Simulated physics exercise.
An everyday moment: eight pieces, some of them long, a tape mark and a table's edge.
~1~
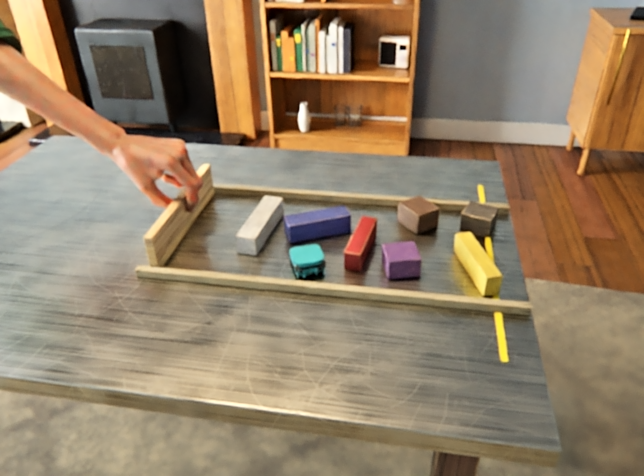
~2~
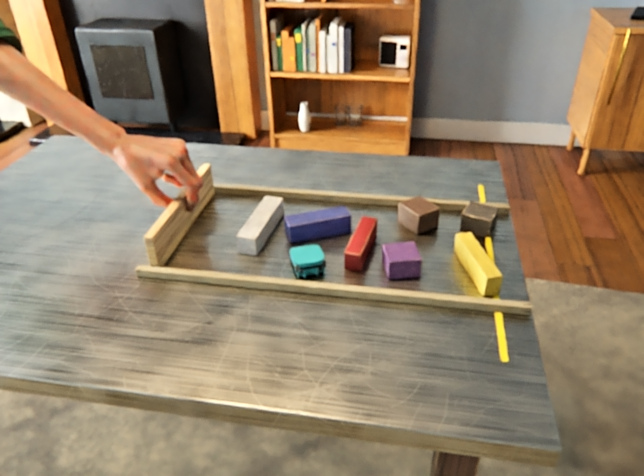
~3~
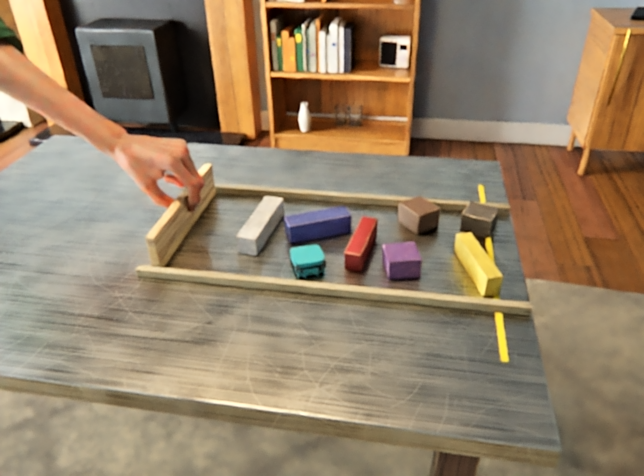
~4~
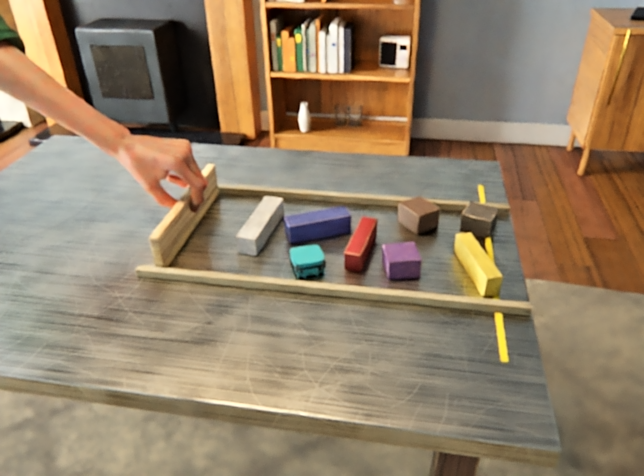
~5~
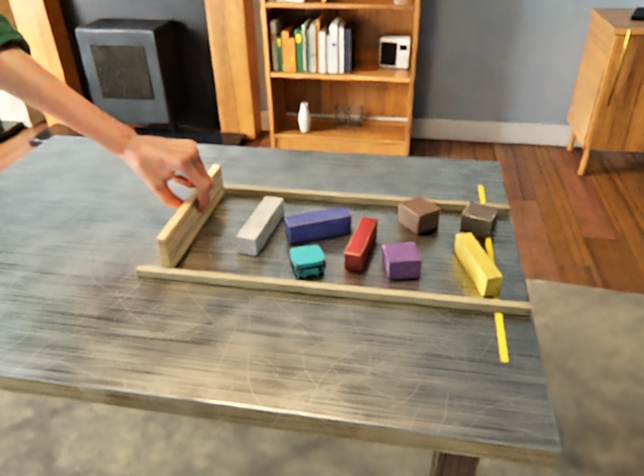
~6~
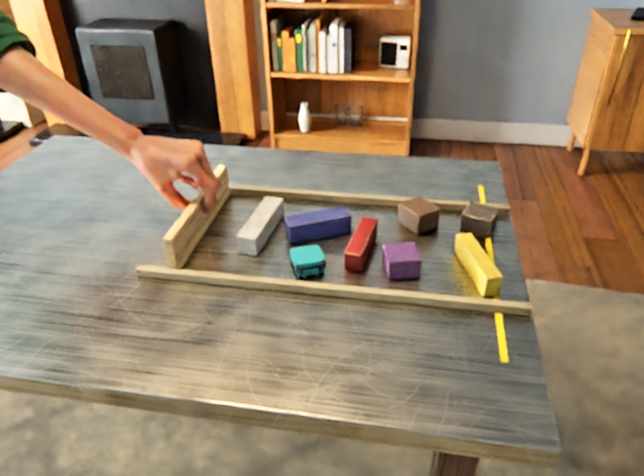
A hand slides a wooden board slightly right between two rails toward several colored blocks.
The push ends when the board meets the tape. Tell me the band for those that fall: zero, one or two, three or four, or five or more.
As it turns out, the number that fall off is five or more.
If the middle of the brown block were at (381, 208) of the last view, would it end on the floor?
From there it is kept.
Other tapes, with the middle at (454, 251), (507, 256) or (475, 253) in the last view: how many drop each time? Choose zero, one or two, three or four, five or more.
Taking them in turn, just one or two; five or more; three or four.
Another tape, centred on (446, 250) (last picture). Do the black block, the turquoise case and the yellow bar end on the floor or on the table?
The black block drops off, the turquoise case holds on, the yellow bar goes over.
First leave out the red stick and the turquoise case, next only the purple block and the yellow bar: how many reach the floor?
First 3, then 4.
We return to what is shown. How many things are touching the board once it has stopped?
2 of them.
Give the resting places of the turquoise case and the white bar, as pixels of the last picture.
Near (513, 287) and (502, 244).
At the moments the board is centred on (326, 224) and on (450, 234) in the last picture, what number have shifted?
By then 4, and 8.
Soon after, none off yet; black block at rest near (479, 220); yellow bar at rest near (477, 263); brown block at rest near (419, 215).
Then, none off yet; black block at rest near (487, 222); yellow bar moving near (482, 263); brown block moved about its own width near (454, 220).
At rest, the number that fall off is five or more; fallen, blue bar, red stick, purple block, brown block, yellow bar and black block.
